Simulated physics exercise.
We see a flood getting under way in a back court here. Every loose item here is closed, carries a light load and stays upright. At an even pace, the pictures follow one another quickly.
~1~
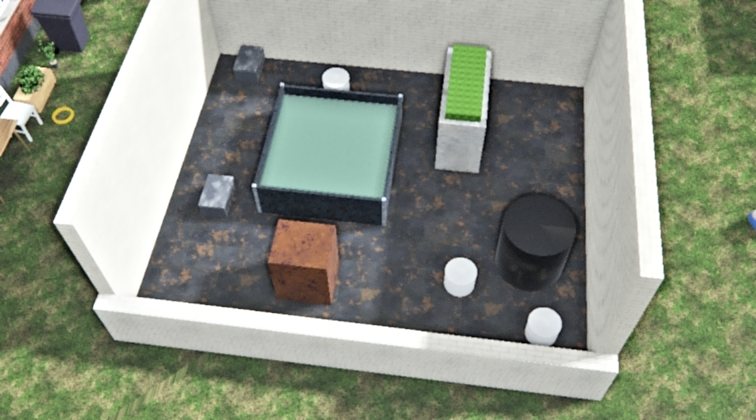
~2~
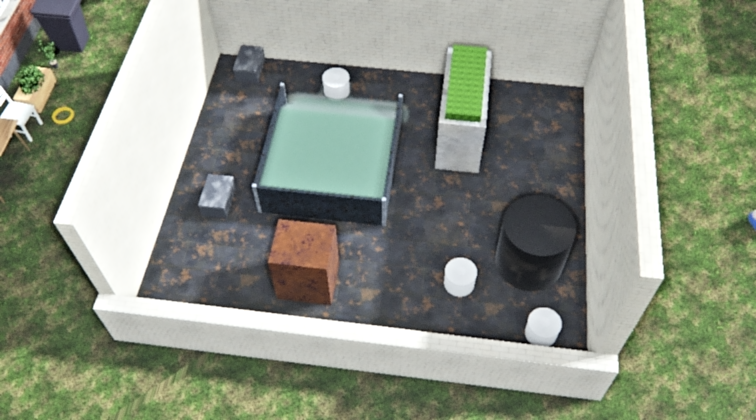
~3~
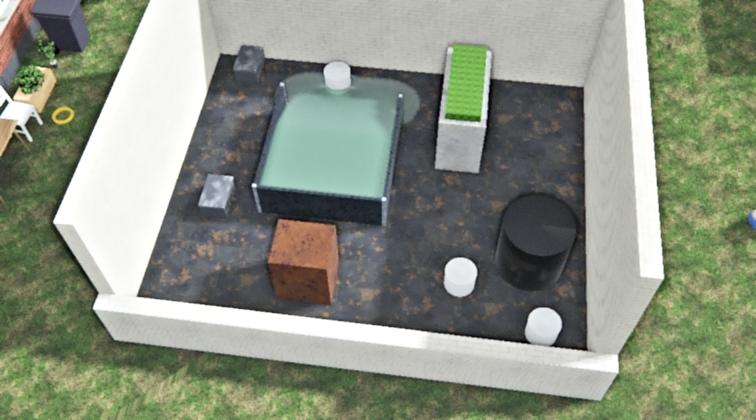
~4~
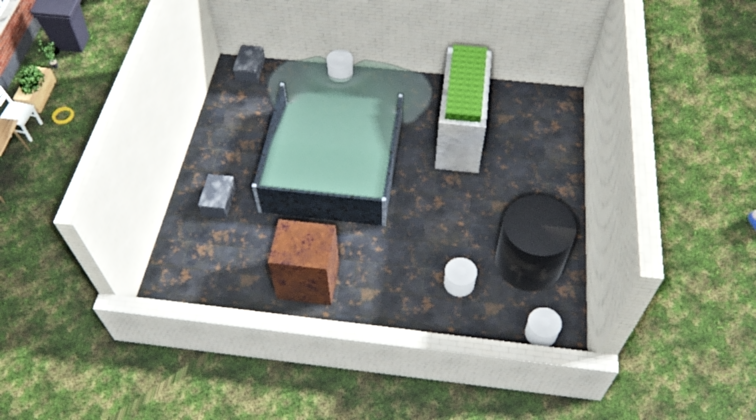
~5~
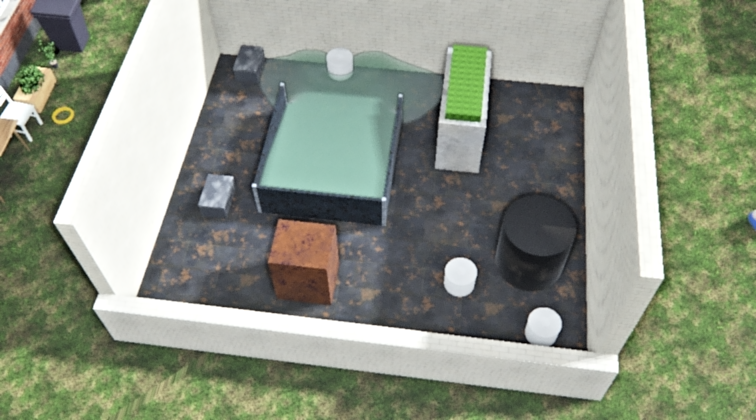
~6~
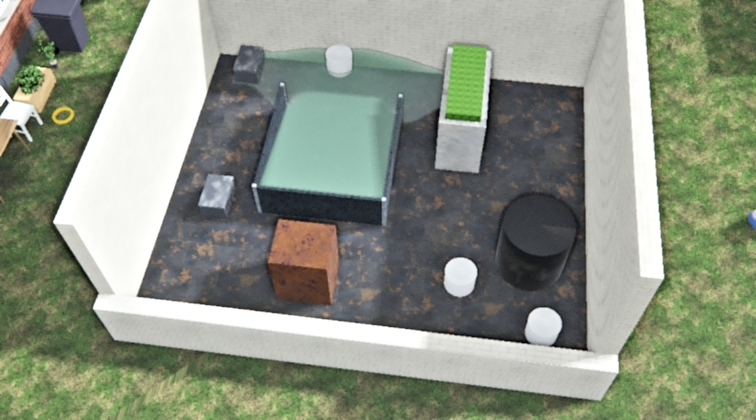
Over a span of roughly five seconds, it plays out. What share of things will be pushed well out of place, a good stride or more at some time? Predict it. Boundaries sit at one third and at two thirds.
Counting the far movers, it's in the middle - a third to two thirds.
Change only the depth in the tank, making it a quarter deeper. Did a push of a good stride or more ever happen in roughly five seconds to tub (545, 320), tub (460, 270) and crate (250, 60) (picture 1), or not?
In sequence: Fell short, fell short and went the distance.
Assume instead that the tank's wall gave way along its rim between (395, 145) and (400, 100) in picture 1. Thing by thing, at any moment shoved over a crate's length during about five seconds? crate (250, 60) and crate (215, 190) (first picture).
In turn: Shifted that much, under that.
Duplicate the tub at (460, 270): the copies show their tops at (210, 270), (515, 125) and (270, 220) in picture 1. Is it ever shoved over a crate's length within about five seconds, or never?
Listed in order: Displaced, hardly budges, then hardly budges.
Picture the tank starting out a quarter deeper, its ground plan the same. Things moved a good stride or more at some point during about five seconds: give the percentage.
I reckon 60 per cent of the loose things.
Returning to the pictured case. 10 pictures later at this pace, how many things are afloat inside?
Result - 1.
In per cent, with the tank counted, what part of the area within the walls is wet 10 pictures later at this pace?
35 per cent.
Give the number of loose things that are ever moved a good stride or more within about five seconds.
That adds up to 3.
A moment on, 0 of 5 are well off their spots; 1 afloat.
Next, 2 of 5 are well off their spots; 1 afloat.
Later, 3 of 5 are well off their spots; 1 afloat.
In the end, 3 of 5 are well off their spots, and 3 have been at some point; 3 afloat.
